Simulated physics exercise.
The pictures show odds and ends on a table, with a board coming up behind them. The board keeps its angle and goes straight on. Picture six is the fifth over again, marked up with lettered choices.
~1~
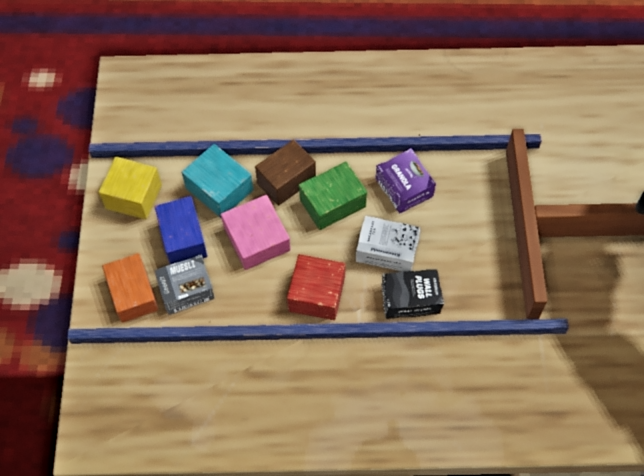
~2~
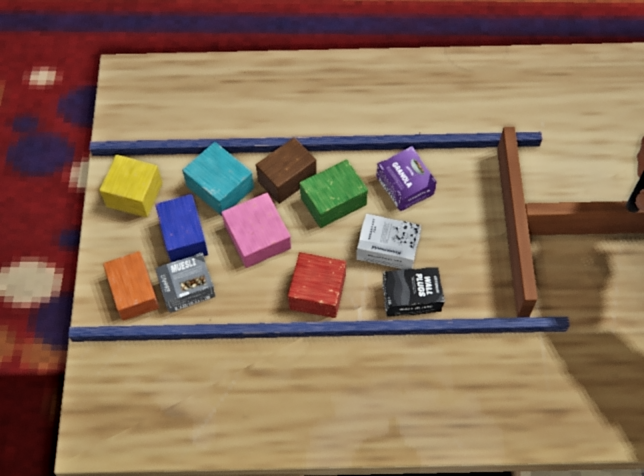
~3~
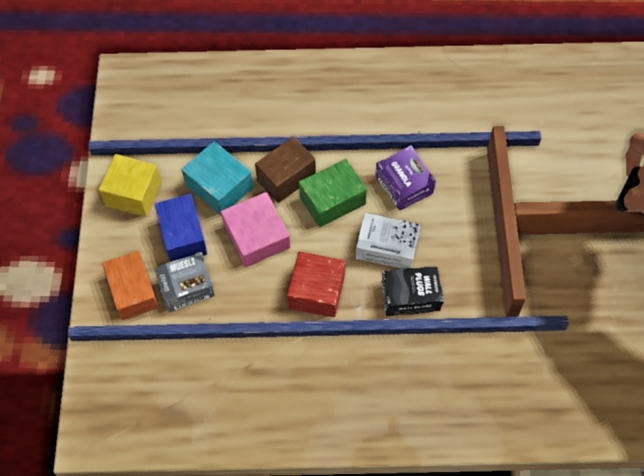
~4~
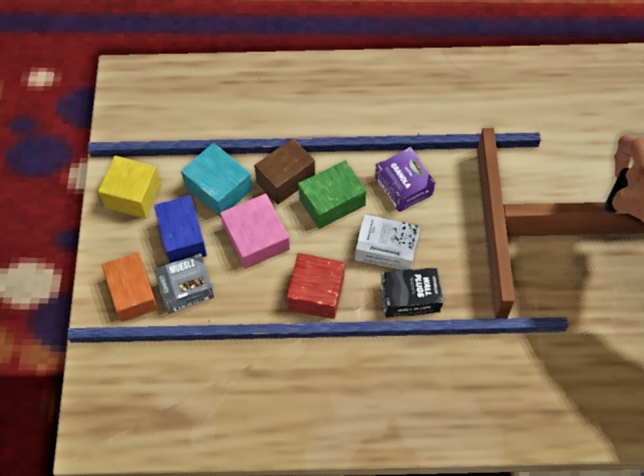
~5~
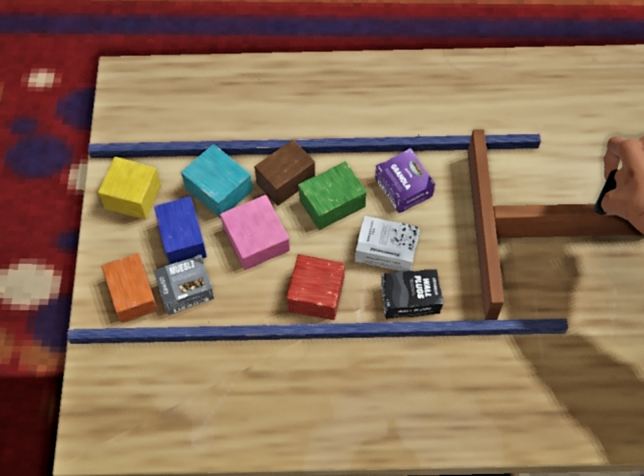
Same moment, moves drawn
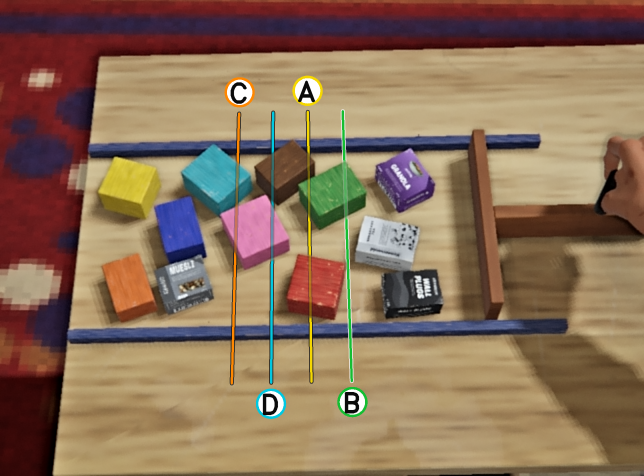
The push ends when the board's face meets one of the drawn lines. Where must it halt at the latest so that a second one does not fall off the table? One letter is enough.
As far as mark D.
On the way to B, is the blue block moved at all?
By then, no.
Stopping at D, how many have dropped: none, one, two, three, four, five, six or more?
By then, none.
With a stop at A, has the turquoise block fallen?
No.
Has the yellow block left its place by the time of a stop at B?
By then, no.
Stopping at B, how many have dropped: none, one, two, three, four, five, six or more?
By then, none.
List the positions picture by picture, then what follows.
Green block (333, 196); turquoise block (218, 181); orange block (131, 288), in the first picture.
Board (520, 209); grey box (186, 283), in the second picture.
Board (509, 208); black box (412, 291), in the third picture.
Board (498, 210); purple box (404, 180), in the fourth picture.
Board (488, 212); white packet (387, 244); blue block (181, 232); pink block (256, 233), in the fifth picture.
On the copy, A at (310, 237); B at (347, 236); C at (236, 239); D at (272, 238).
On D. First, board (409, 213); black box (376, 294); purple box (377, 178).
Then, board (331, 215); blue block (159, 237); turquoise block (200, 183).
Finally, board (276, 216); orange block (79, 297); yellow block (108, 189); none fallen.
By contrast, A is within the limit but short; B is within the limit but short; C drops three.
